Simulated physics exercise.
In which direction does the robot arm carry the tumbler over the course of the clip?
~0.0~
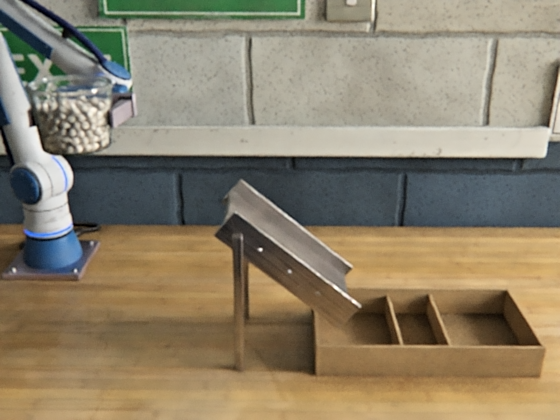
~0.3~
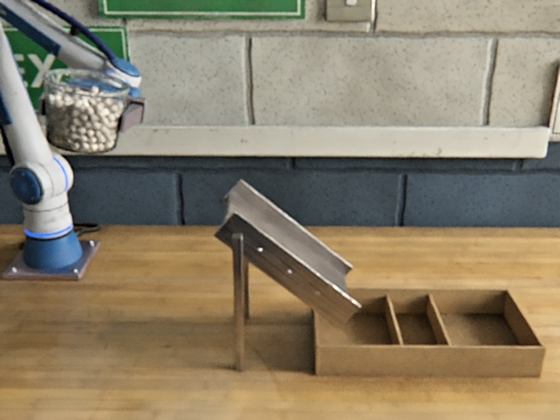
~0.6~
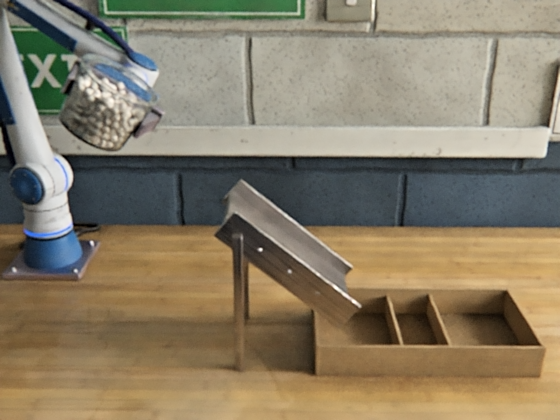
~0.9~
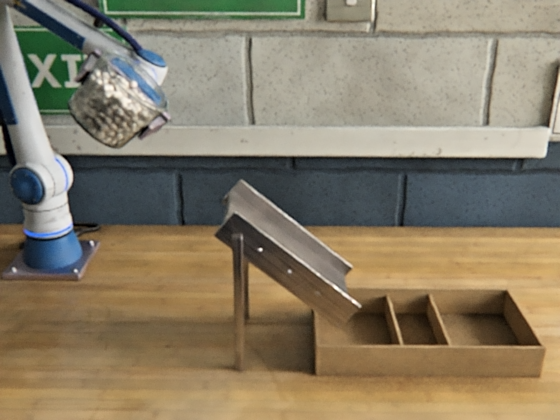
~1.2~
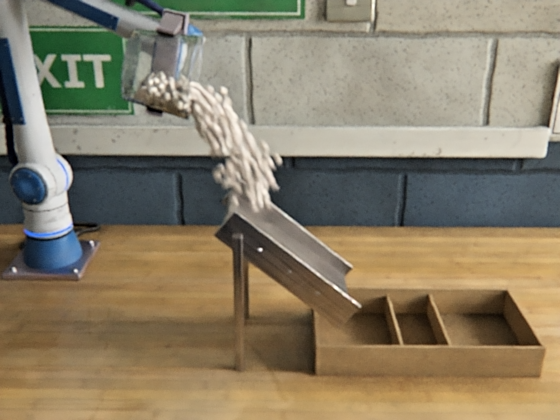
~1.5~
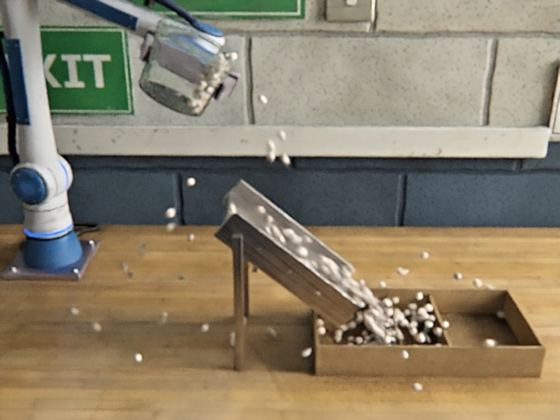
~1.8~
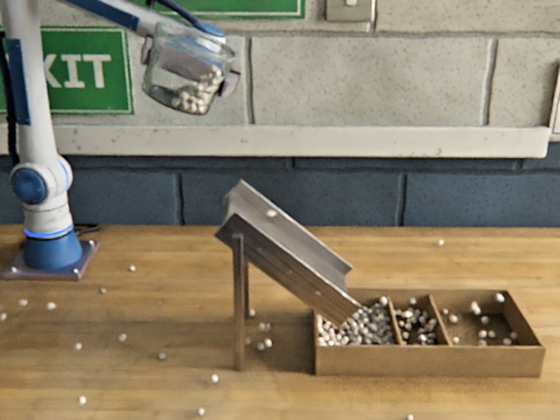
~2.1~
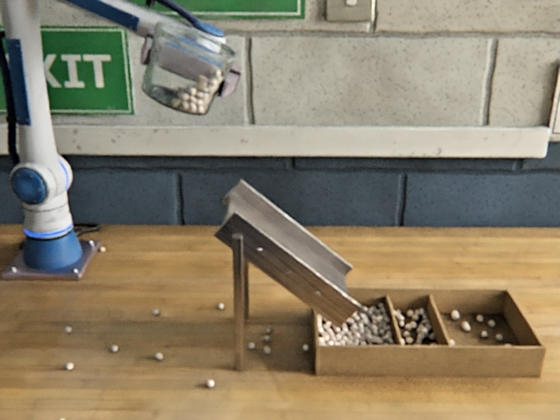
The arm carries the tumbler to the right, from the viewer's point of view.
